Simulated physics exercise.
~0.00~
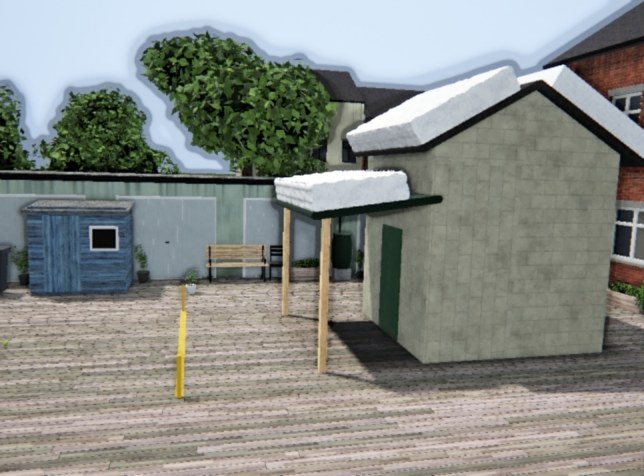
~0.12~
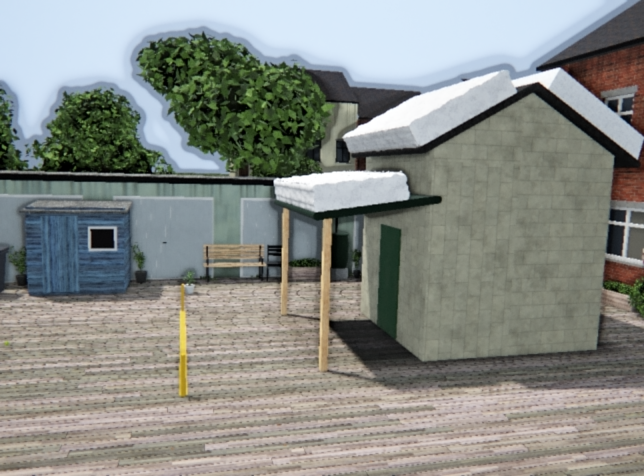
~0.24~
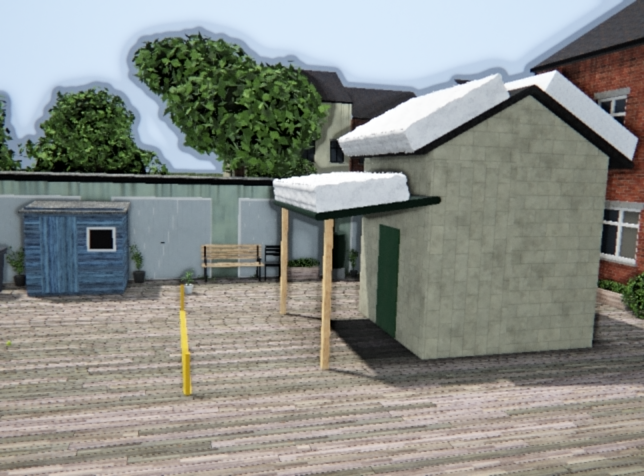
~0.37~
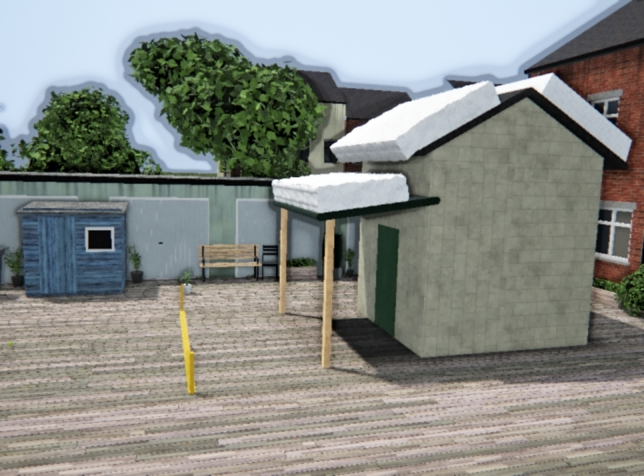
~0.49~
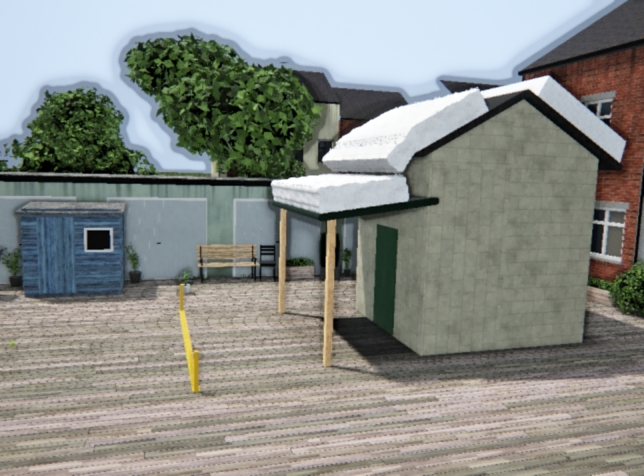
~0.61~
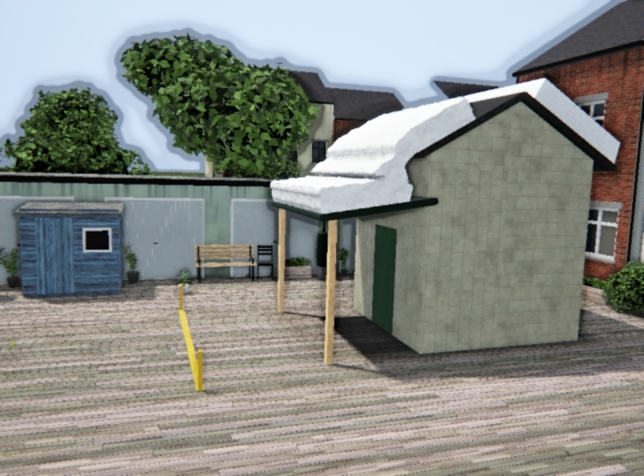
A small grey-green block building with a dark green door stands in a paved yard, seen from slightly above, with a post-propped canopy on its left. Thick white snow lies on its roof and canopy, a blue shed, benches and trees behind, a yellow line in front, brick houses right. The upper roof's snow slides left, bending and cracking over its edge onto the canopy's snow, as the camera drifts gently.
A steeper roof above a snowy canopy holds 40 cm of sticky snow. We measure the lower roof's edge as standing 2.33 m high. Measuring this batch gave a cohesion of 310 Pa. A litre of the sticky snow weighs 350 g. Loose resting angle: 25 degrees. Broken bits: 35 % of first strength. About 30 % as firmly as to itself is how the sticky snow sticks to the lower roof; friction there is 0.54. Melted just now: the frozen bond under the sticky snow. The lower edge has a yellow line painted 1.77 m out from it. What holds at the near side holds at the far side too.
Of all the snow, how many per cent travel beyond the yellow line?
Something like 15 %.
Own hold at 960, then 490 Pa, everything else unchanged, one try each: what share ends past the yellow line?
Respectively 1 % and 6 %.
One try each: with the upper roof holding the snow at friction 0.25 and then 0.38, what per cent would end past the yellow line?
First try 8 per cent, second try 1 per cent.
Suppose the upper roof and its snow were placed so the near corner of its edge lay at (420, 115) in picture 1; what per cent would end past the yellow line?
It would be near 30 %.
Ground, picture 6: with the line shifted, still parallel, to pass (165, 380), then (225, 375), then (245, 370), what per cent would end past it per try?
Respectively about 10 in a hundred, 25 in a hundred and 30 in a hundred.
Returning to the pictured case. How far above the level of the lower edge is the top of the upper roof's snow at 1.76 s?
At that moment it reaches around 0.7 m above the edge.
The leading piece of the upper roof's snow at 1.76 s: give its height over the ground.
About 0.0 m.
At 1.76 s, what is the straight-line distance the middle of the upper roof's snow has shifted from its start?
Roughly 2.8 m.
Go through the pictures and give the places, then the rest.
Front end of the sticky snow at (420, 138), in the first frame.
Front end of the sticky snow at (418, 141), its middle shifted 3.1 cm, 2 % of it past the upper edge, in one piece, in the second frame.
Front end of the sticky snow at (413, 145), its middle shifted 11 cm, 6 % of it past the upper edge, in one piece, in the third frame.
Front end of the sticky snow at (406, 136), its middle shifted 25 cm, 14 % of it past the upper edge, in one piece, in the fourth frame.
Front end of the sticky snow at (395, 149), its middle shifted 45 cm, 25 % of it past the upper edge, cracking, in the fifth frame.
Front end of the sticky snow at (382, 166), its middle shifted 69 cm, 39 % of it past the upper edge, cracking, in the sixth frame.
By 1.13 s, none is below the lower edge and 0 % is past the line.
By 1.76 s, 34 % is below the lower edge and 0 % is past the line.
By 2.38 s, 49 % is below the lower edge and 14 % is past the line.
By 3.00 s, 51 % is below the lower edge and 15 % is past the line.
By 3.60 s, at the end, 51 % is below the lower edge and 15 % is past the line.
